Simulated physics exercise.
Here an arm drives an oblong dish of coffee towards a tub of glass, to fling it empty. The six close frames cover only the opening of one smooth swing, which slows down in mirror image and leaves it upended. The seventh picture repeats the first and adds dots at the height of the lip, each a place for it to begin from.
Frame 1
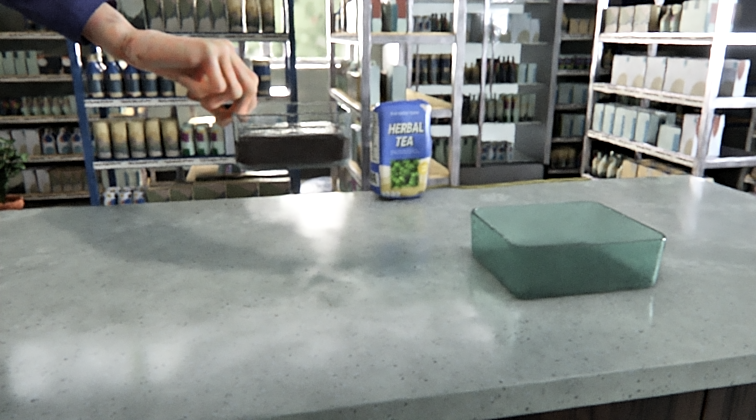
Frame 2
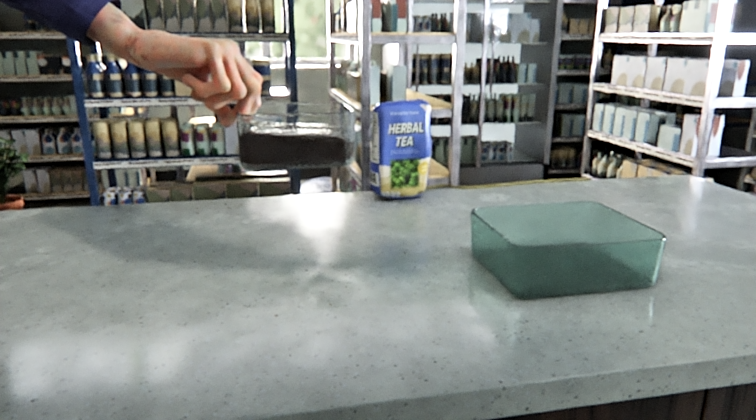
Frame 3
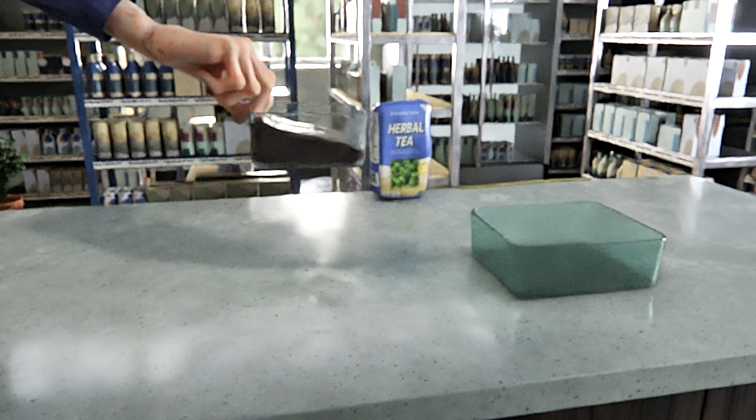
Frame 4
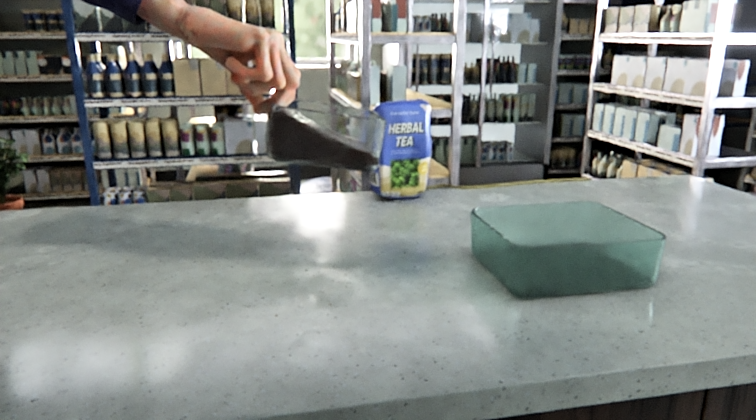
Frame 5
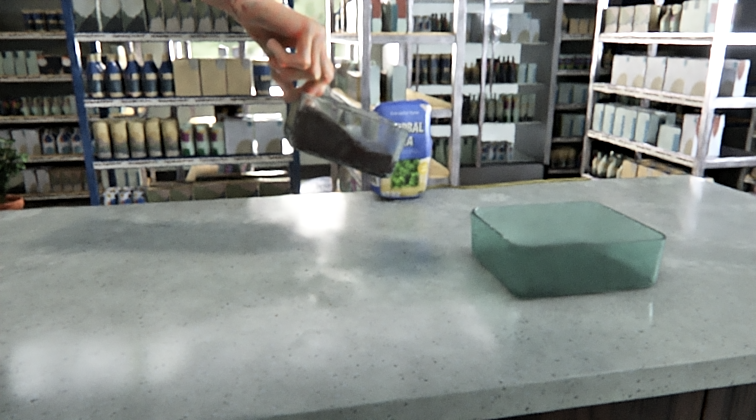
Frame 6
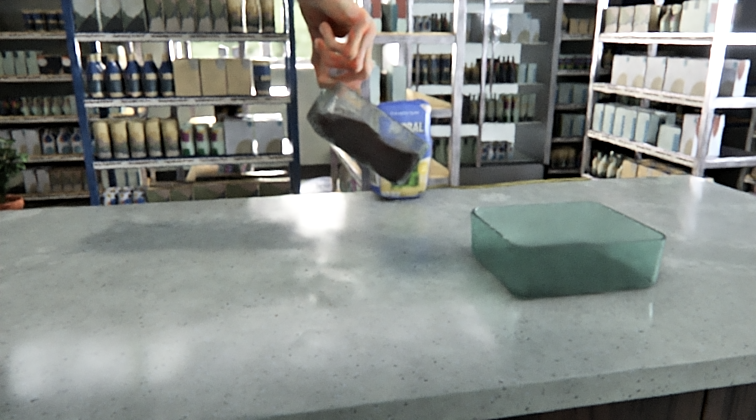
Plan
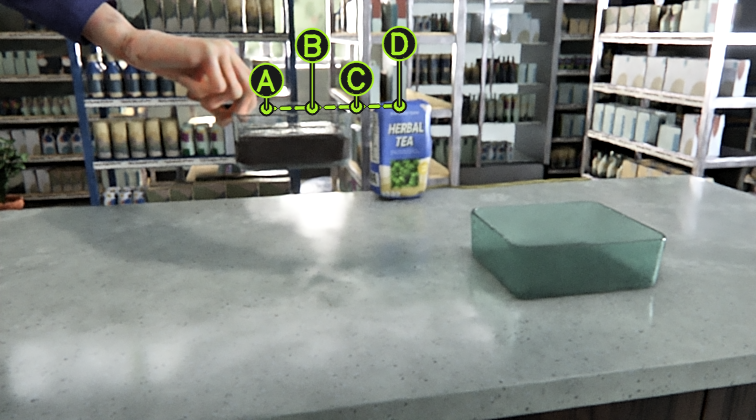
To begin with, a hand at the upper left holds a clear oblong dish of dark coffee level above a pale counter, with a green glass tub to the right. The hand carries the dish rightward, passing before a herbal tea package, and tilts it steadily downward on its right side, the coffee still inside.
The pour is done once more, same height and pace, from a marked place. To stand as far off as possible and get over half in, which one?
I would pick dot B.
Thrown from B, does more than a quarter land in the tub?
Yes.
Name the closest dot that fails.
Here it is dot A.
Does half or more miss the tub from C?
No.
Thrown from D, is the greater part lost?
No, not at all.
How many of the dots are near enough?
Three of them.
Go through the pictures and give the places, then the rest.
Upright, lip at (342, 107); tub from (511, 297) to (653, 283); nothing has left yet, in the first picture.
Upright, lip at (346, 106); nothing has left yet, in the second picture.
Tipped about 2°, lip at (358, 108); nothing has left yet, in the third picture.
Tipped about 9°, lip at (377, 114); nothing has left yet, in the fourth picture.
Tipped about 21°, lip at (398, 125); nothing has left yet, in the fifth picture.
Tipped about 35°, lip at (419, 138); nothing has left yet, in the sixth picture.
In lime, A at (266, 108); B at (312, 107); C at (356, 106); D at (399, 105).
With A, about 19 % lands in the tub, 75 % falls short and 6 % goes beside or beyond.
With B, about 64 % lands in the tub, 24 % falls short and 12 % goes beside or beyond.
With C, about 69 % lands in the tub, 11 % falls short and 20 % goes beside or beyond.
With D, about 86 % lands in the tub, 7 % falls short and 7 % goes beside or beyond.
